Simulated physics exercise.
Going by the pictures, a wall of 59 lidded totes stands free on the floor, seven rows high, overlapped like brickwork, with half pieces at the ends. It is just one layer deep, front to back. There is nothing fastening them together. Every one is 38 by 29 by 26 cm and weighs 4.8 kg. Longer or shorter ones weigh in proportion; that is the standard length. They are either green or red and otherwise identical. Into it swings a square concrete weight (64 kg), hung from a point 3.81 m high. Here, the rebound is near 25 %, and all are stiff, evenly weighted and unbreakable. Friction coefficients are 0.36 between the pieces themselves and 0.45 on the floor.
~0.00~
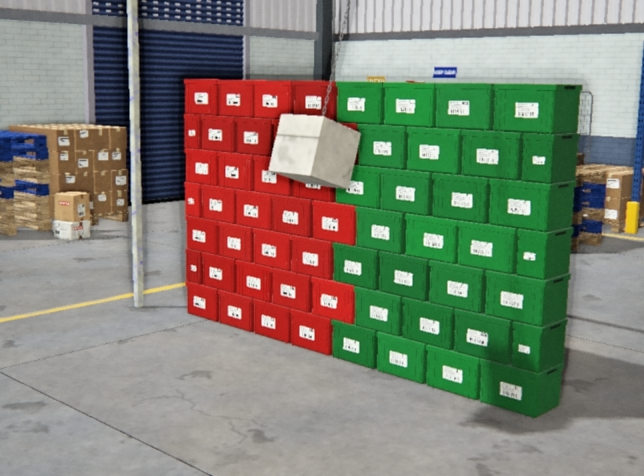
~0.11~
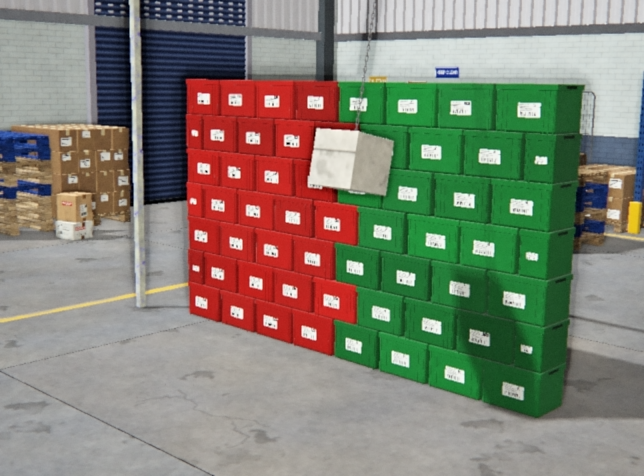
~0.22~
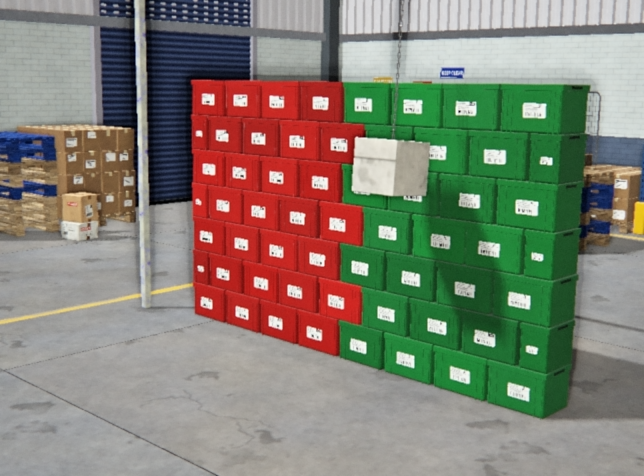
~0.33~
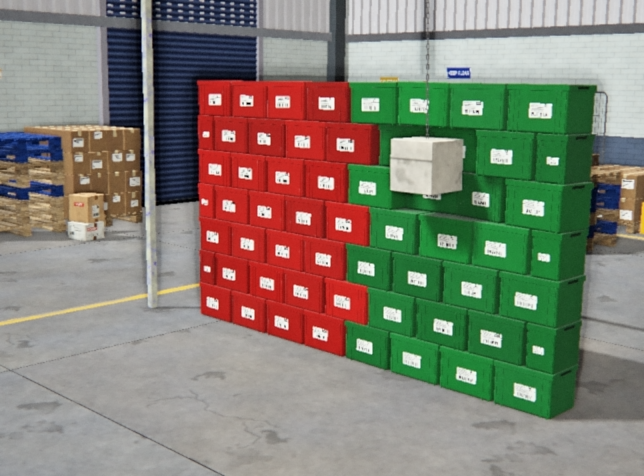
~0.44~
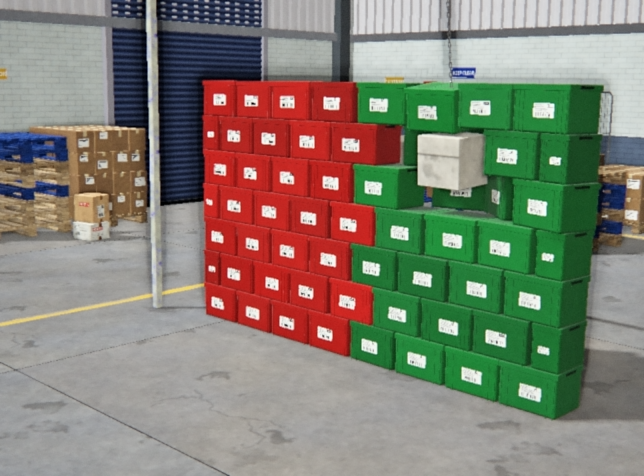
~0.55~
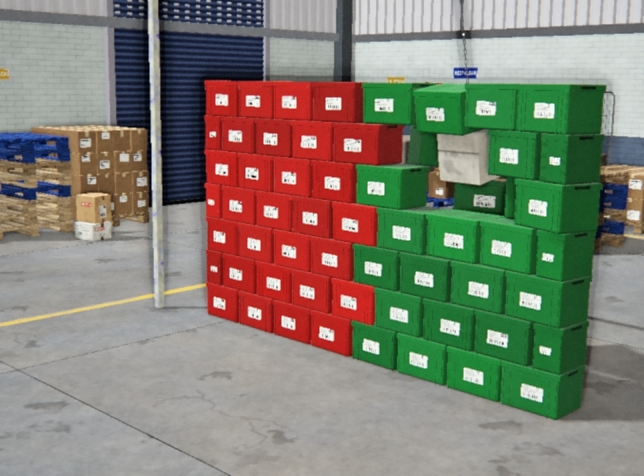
A wall of red boxes on the left and green boxes on the right, stacked like brickwork, stands on the concrete floor of a warehouse, seen from the front at a slight angle. Cartons on pallets, a pole and a blue shutter stand around it. As the camera pans slightly, a hanging pale block swings rightward into the green side, shoving several boxes out of line and opening a gap.
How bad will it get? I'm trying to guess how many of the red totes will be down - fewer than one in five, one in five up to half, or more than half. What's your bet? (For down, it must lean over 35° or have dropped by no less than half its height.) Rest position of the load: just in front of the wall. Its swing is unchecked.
I would say fewer than one in five.
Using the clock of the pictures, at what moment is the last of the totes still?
Close to 3.0 s.
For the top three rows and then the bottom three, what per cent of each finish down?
Top: 30%, bottom: 0%.
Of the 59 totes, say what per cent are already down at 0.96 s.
It's 5 percent at that point.
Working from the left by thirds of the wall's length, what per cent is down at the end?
Left 0 %, middle 10 %, right 30 %.
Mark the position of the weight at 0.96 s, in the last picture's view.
At about (509, 132).
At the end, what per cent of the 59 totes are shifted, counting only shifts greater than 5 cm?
Result: 15 per cent.
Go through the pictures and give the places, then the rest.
In the first picture (each place is the centre of the face we see best; the camera pans a little), weight (306, 145) line 17° before plumb; top red tote (313, 101); top green tote (523, 108); all as stacked.
In the second picture, weight (343, 159) line 11° before plumb; top red tote (315, 101).
In the third picture, weight (384, 167) line 4° before plumb; top red tote (320, 102).
In the fourth picture, weight (421, 168) line 2° past plumb; top red tote (326, 102); 4 have shifted.
In the fifth picture, weight (448, 164) line 7° past plumb; top red tote (331, 102); steepest lean 8°, the tote at (429, 111); 10 have shifted.
In the sixth picture, weight (468, 160) line 12° past plumb; top red tote (333, 102); top green tote (541, 109); 11 have shifted.
By 0.96 s, line 22° past plumb; none of the 31 red totes down (4 of 59 in all colours); top red tote unmoved; top green tote moved 40 mm.
By 1.54 s, line 14° past plumb; none of the 31 red totes down (8 of 59 in all colours); top red tote unmoved; top green tote moved 8 cm.
When it is over (3.4 s), line 4° before plumb; none of the 31 red totes down (8 of 59 in all colours); top red tote unmoved; top green tote moved 8 cm. That is 0 per cent. In pixels of the last frame, middles, top red tote near (347, 102), top green tote near (574, 109).
